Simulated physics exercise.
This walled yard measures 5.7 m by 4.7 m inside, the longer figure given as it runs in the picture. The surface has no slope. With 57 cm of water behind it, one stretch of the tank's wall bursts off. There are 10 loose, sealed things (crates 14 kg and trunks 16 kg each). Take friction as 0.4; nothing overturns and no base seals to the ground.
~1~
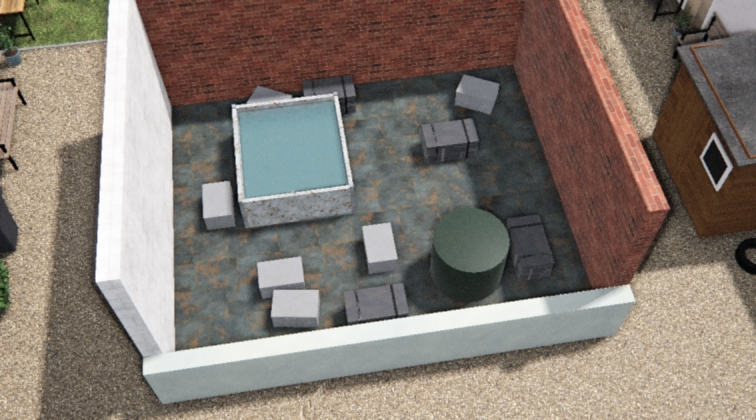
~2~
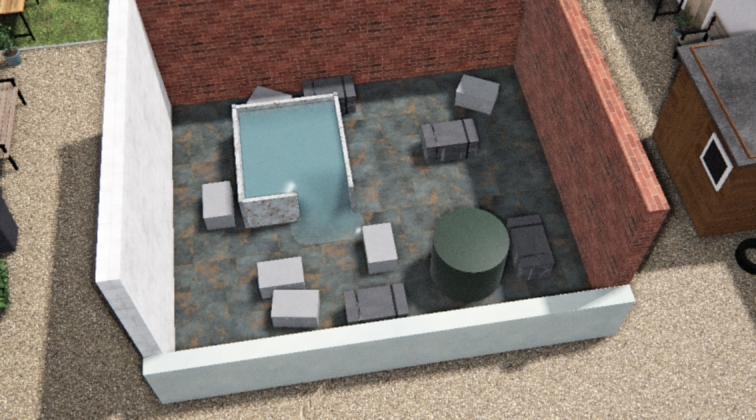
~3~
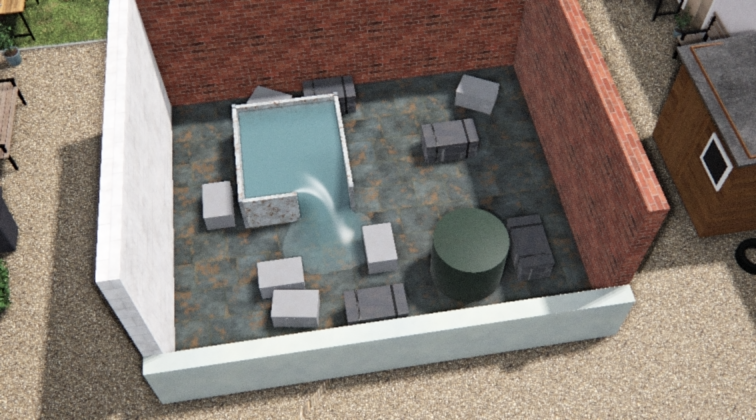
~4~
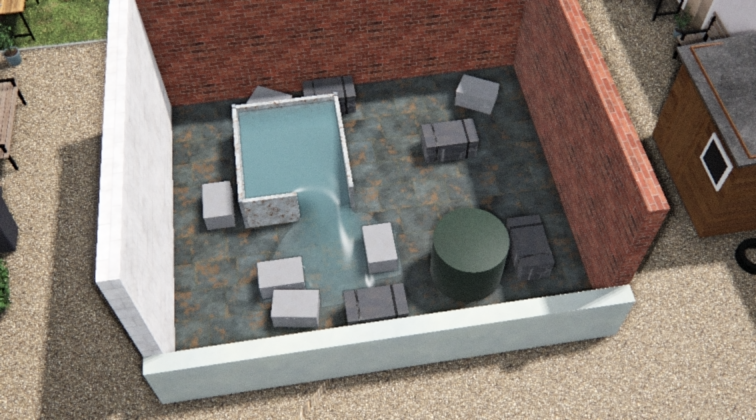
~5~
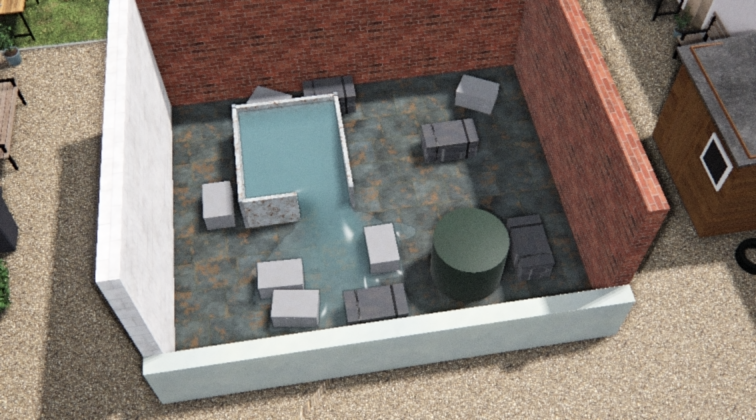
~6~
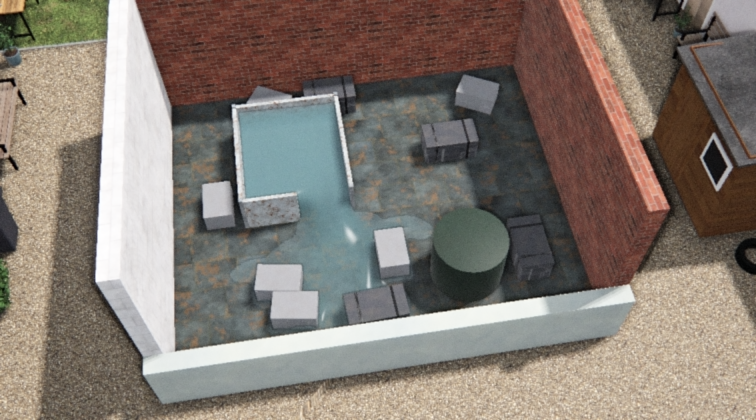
Water pours from a broken tank wall across the yard, then nudges pale crates slightly.
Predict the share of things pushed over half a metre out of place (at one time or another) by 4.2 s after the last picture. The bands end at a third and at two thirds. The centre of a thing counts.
That comes to one to two thirds.
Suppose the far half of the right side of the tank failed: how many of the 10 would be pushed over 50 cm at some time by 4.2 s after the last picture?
In that case 3 of them.
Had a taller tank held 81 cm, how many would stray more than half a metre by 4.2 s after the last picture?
In that case 8 of them.
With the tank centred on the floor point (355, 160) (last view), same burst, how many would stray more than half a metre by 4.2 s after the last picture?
In that case 4 of them.
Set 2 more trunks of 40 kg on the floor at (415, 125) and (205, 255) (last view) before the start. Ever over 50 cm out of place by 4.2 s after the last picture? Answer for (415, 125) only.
Answer: Under.
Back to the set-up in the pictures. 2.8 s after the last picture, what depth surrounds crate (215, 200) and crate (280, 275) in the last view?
Roughly 4 and 7 cm.
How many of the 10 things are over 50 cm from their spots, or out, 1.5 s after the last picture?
I count 4.
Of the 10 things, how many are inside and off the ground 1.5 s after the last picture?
3 of them.
Then, 0.4 s after the last picture 1 of 10 are over 50 cm from their spots; 0 afloat.
Then, 1.5 s after the last picture 4 of 10 are over 50 cm from their spots; 3 afloat.
Then, 2.8 s after the last picture 3 of 10 are over 50 cm from their spots; 4 afloat.
Then, 4.2 s after the last picture 6 of 10 are over 50 cm from their spots, and 6 have been at some point; 3 afloat.
